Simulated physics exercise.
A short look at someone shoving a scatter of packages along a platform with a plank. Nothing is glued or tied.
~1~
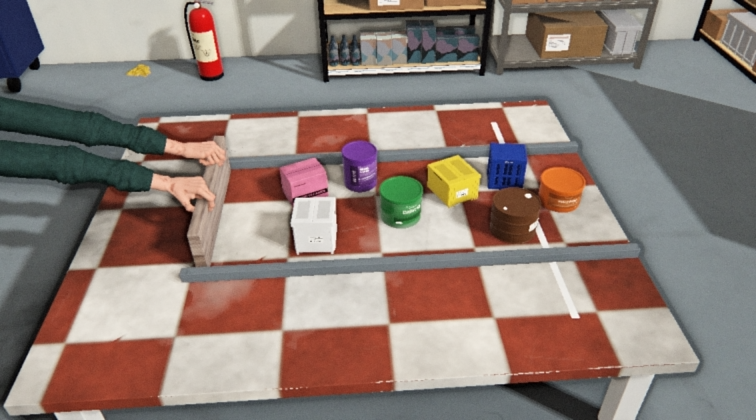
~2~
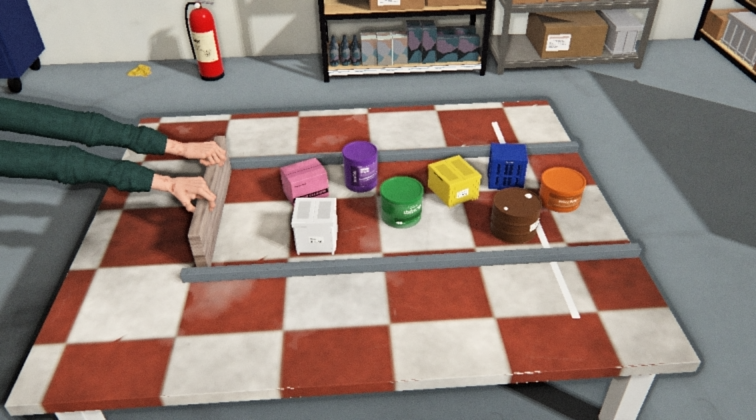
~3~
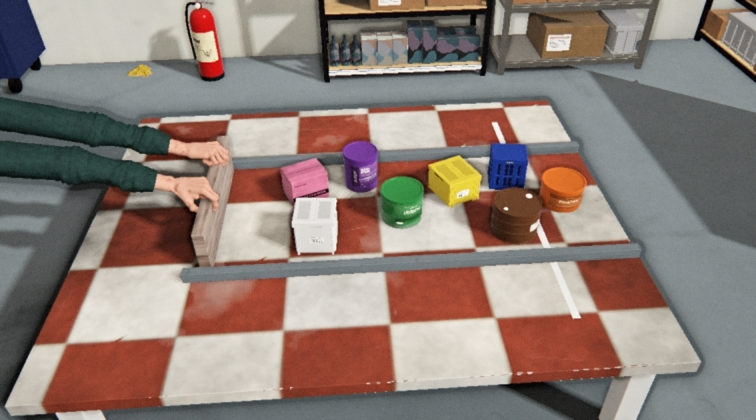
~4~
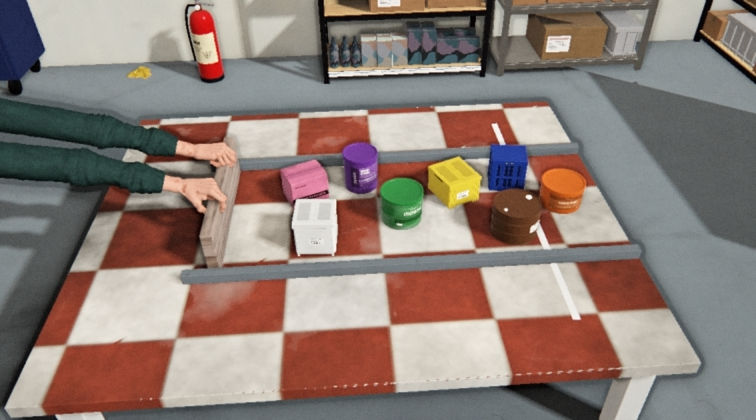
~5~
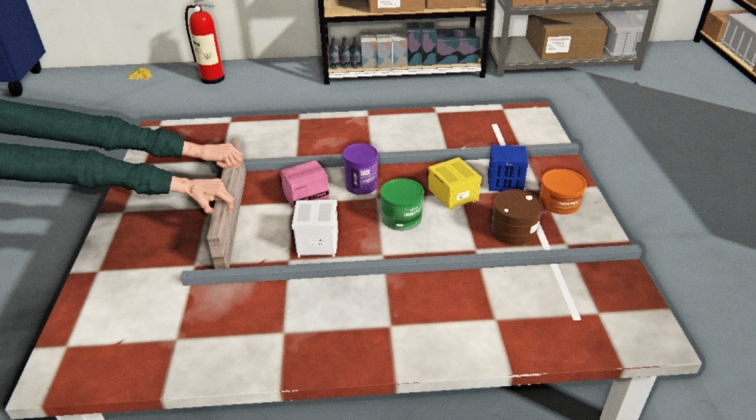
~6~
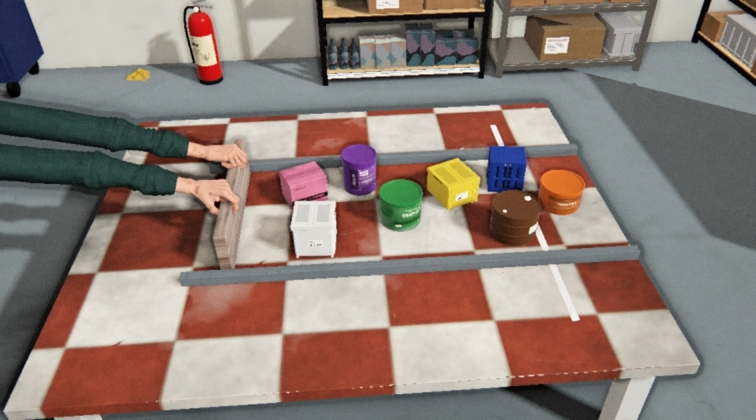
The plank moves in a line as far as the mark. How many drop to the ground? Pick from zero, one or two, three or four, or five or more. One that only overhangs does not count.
The number that fall off is one or two.
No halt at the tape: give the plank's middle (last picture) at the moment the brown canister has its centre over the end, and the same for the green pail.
Near (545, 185) and (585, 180).
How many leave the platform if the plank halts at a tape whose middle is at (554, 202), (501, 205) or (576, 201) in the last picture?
It would be 4, 0 and 4.
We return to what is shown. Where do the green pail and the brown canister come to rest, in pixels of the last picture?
The green pail at (551, 196), the brown canister at (601, 213).
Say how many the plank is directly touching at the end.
4 of them.
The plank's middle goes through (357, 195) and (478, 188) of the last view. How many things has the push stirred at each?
By then 4, and 8.
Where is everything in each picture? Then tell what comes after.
In the first picture, orange pail (561, 190); blue crate (506, 167); brown canister (515, 215); plank (212, 199); tape (527, 201).
In the second picture, blue crate (507, 167); yellow tote (454, 182).
In the third picture, brown canister (516, 216); white tote (316, 226).
In the fourth picture, orange pail (562, 191); pink box (305, 184).
In the fifth picture, blue crate (507, 169); green pail (402, 205).
In the sixth picture, orange pail (560, 192); blue crate (506, 170); brown canister (514, 218); plank (234, 201); tape (526, 203).
Soon after, none off yet; orange pail at rest near (560, 192); blue crate at rest near (506, 170); brown canister at rest near (514, 218).
Then, none off yet; orange pail moved a little near (571, 193); blue crate moved about its own width near (558, 167); brown canister moved about its own width near (545, 216).
By the end, the number that fall off is one or two; fallen, blue crate and orange pail.
